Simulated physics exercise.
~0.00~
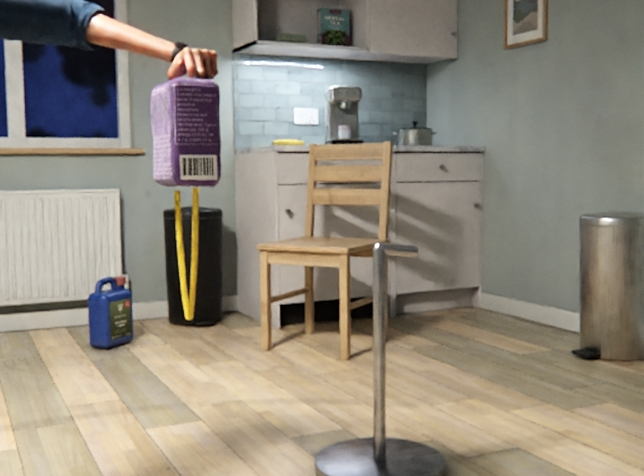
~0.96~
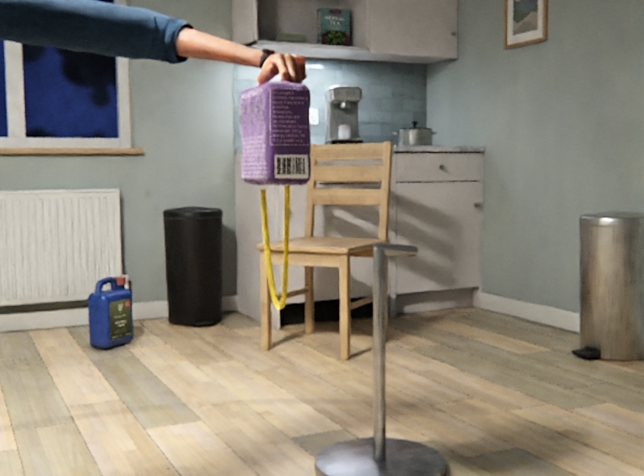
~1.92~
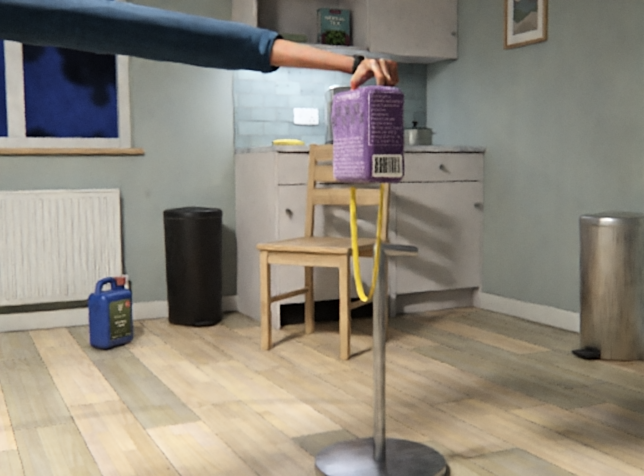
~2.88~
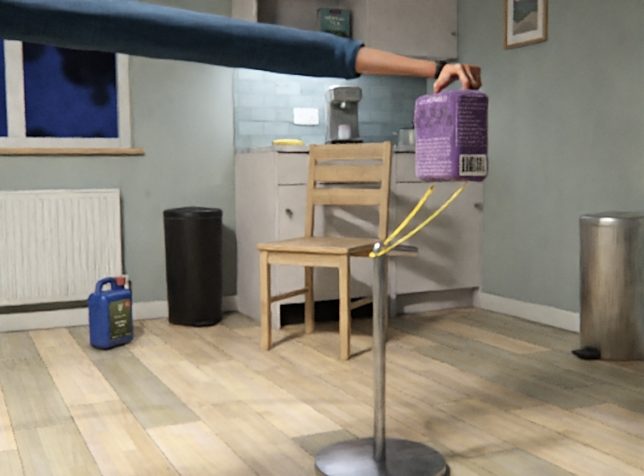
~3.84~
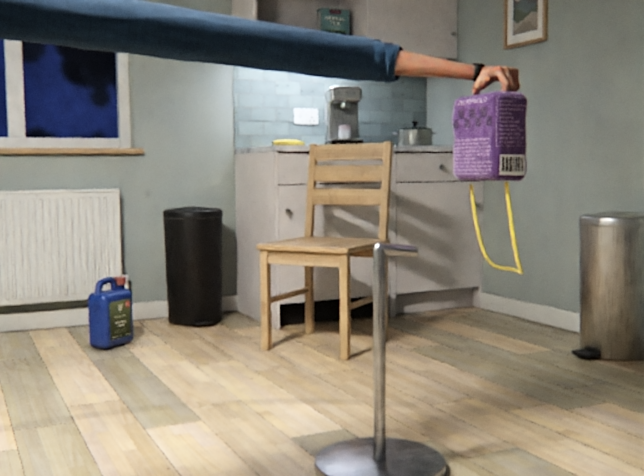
A hand carrying a purple sack rightward over a metal post, its dangling yellow loop brushing the hook and swinging clear.
